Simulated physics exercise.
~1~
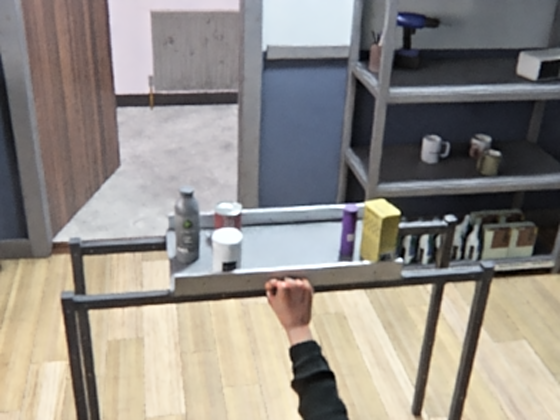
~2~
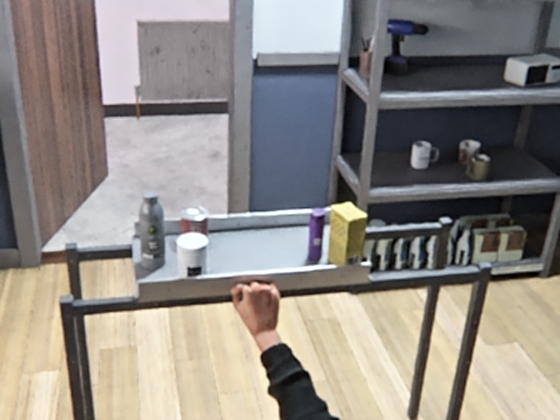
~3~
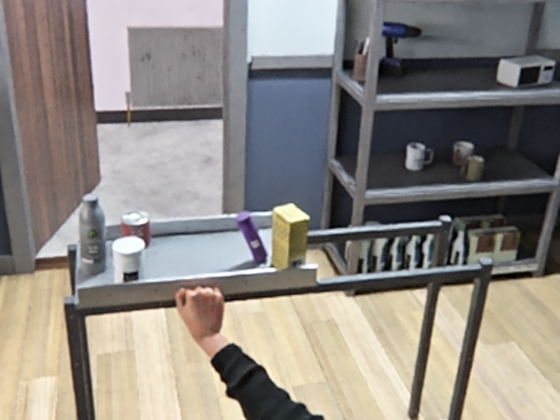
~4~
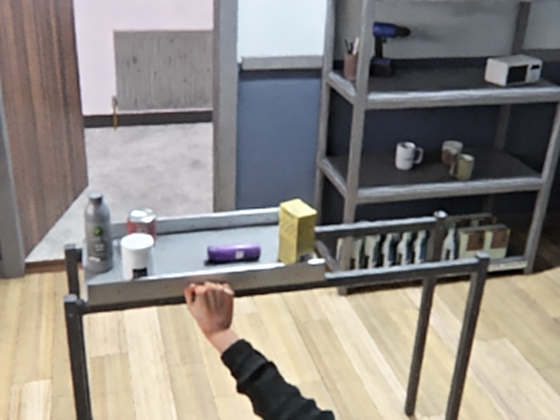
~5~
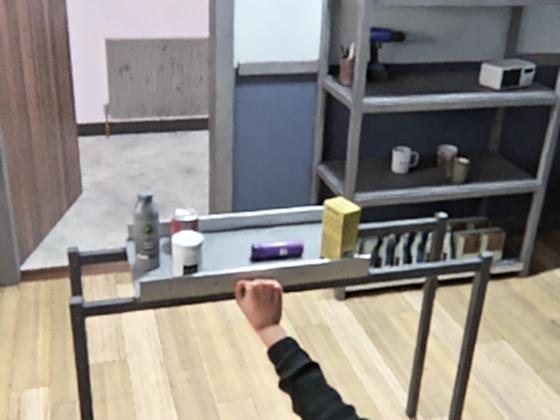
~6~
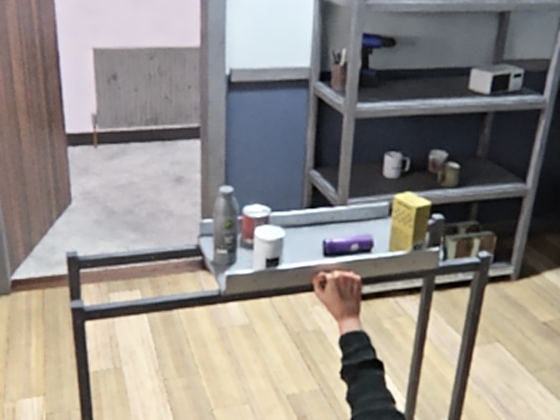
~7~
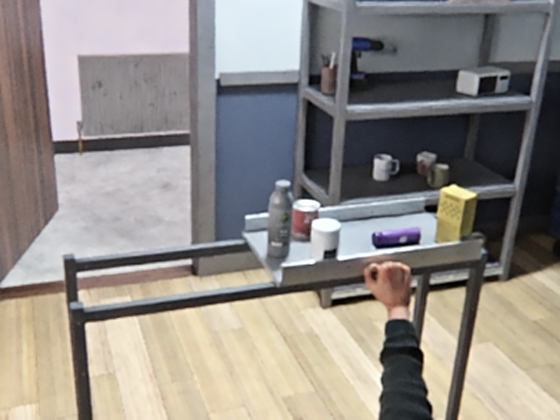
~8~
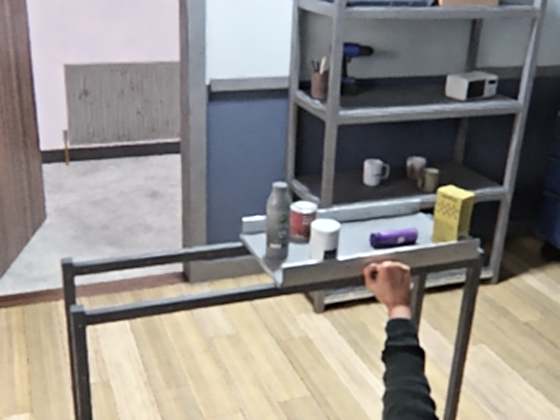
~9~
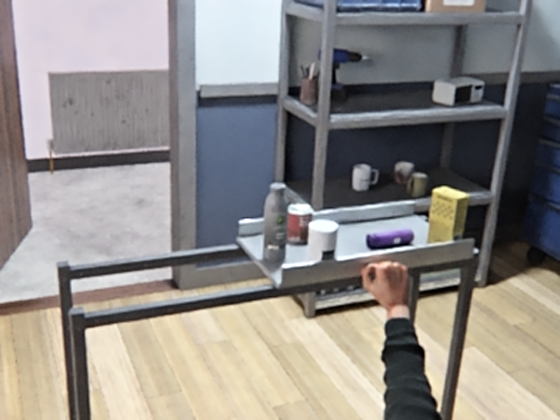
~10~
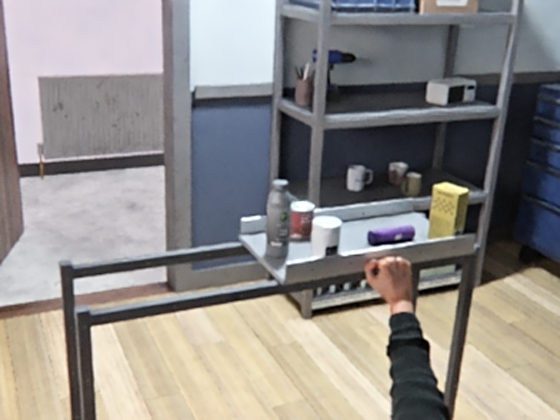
A hand slid a tray of containers left along a metal frame, and the purple container leaned and toppled onto its side, then the hand pushed the tray right, where it stayed with the other four items still standing.
